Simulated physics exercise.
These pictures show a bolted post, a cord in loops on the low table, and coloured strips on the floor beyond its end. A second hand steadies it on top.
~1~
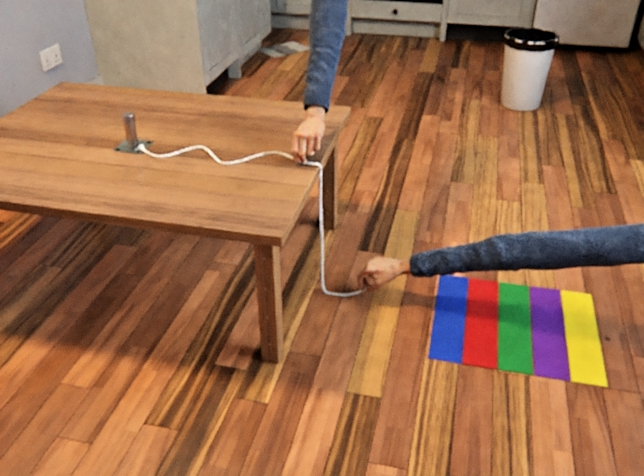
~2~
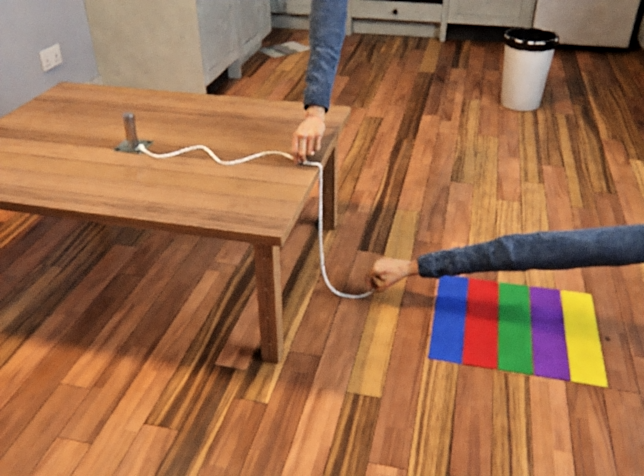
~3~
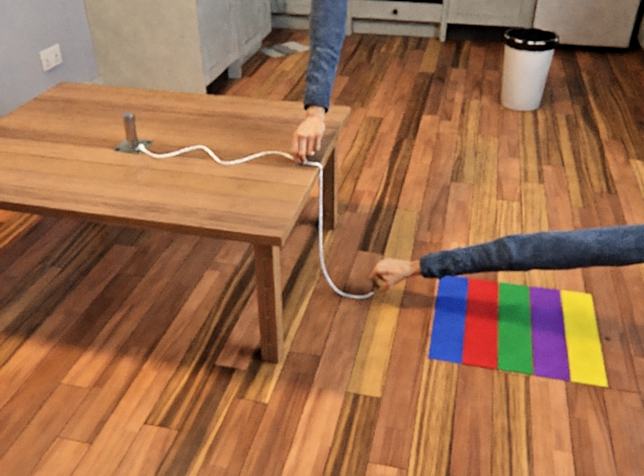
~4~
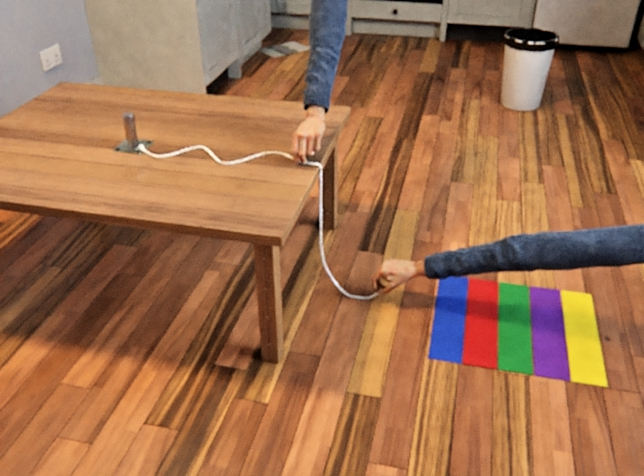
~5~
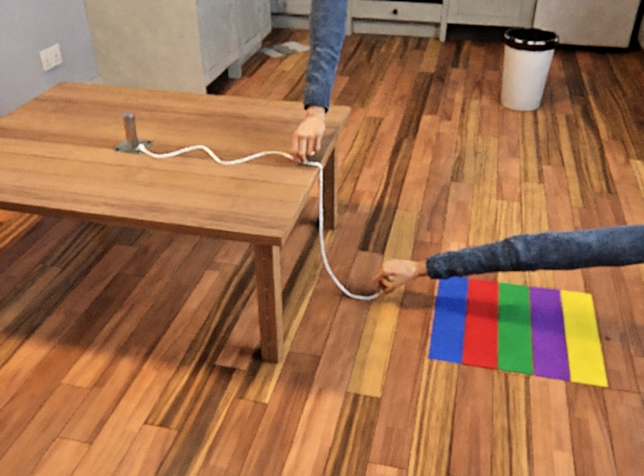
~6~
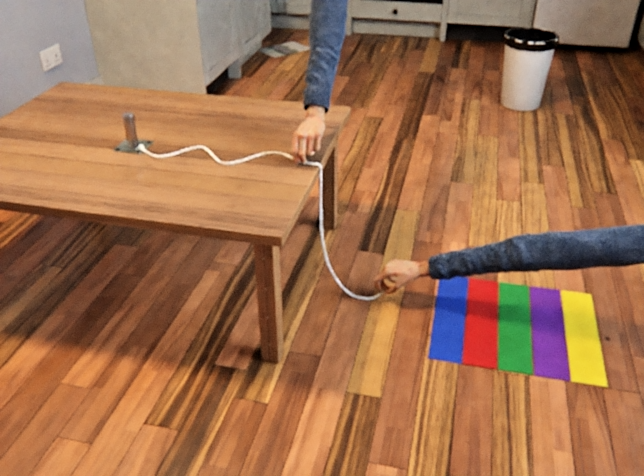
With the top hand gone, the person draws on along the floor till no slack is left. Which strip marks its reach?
It halts on the green strip.
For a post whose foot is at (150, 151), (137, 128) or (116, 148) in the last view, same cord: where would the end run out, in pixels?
Near (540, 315), (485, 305) and (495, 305).
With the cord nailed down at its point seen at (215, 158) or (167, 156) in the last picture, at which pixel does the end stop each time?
Near (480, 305) and (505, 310).
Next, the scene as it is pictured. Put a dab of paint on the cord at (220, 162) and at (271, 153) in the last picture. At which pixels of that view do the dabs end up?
About (254, 159), and the other about (310, 165).
Early on, end near (454, 301); over blue.
Midway, end near (492, 307); over red.
At the end of the slack, end near (515, 310); over green. Over green.
